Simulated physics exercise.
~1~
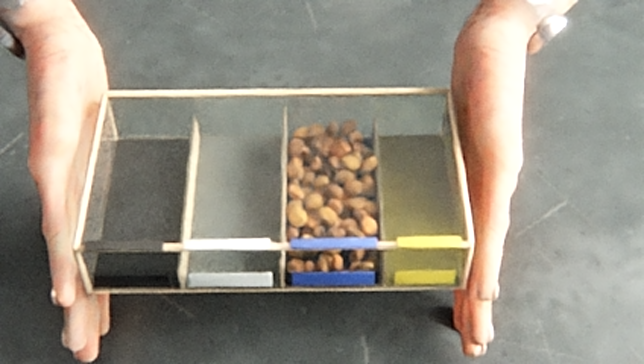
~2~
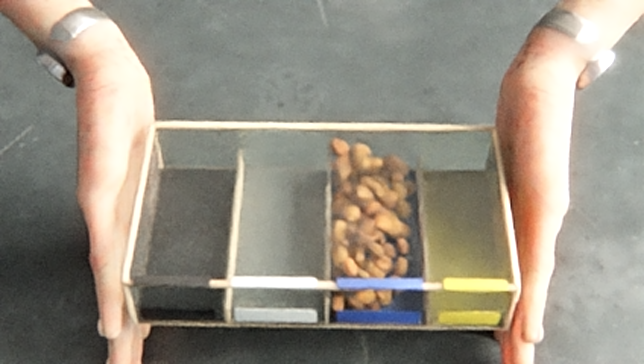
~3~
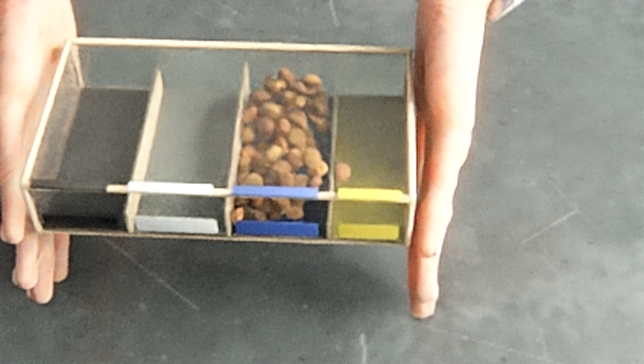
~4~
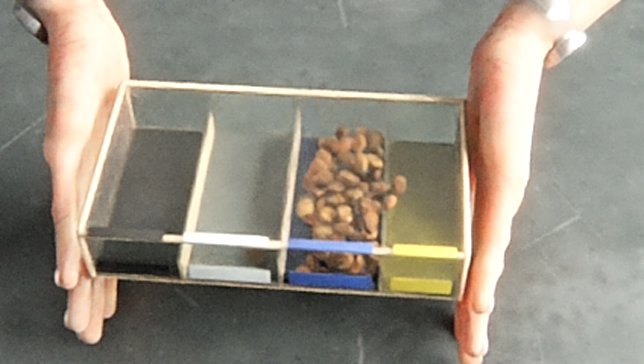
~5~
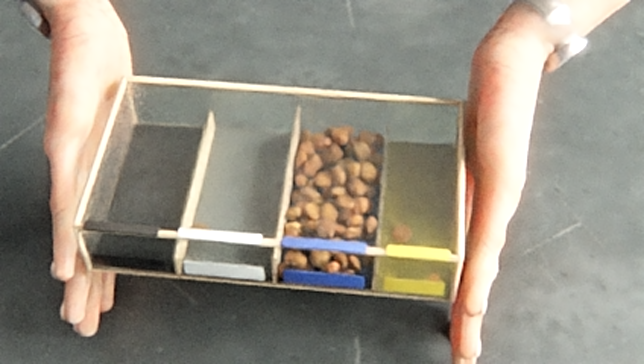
On a scuffed dark grey surface, seen from above at an angle, two hands wearing silvery wristbands hold a clear-lidded box by its ends. Four compartments run from left to right, marked black, white, blue and yellow, and a heap of brown kibble fills the blue one. The hands swing the box right and down, then farther back to the left and up, and right and down again. The kibble shifts about, some of it spilling toward the yellow side. Finally the box settles, with nearly all the pieces in the blue compartment.
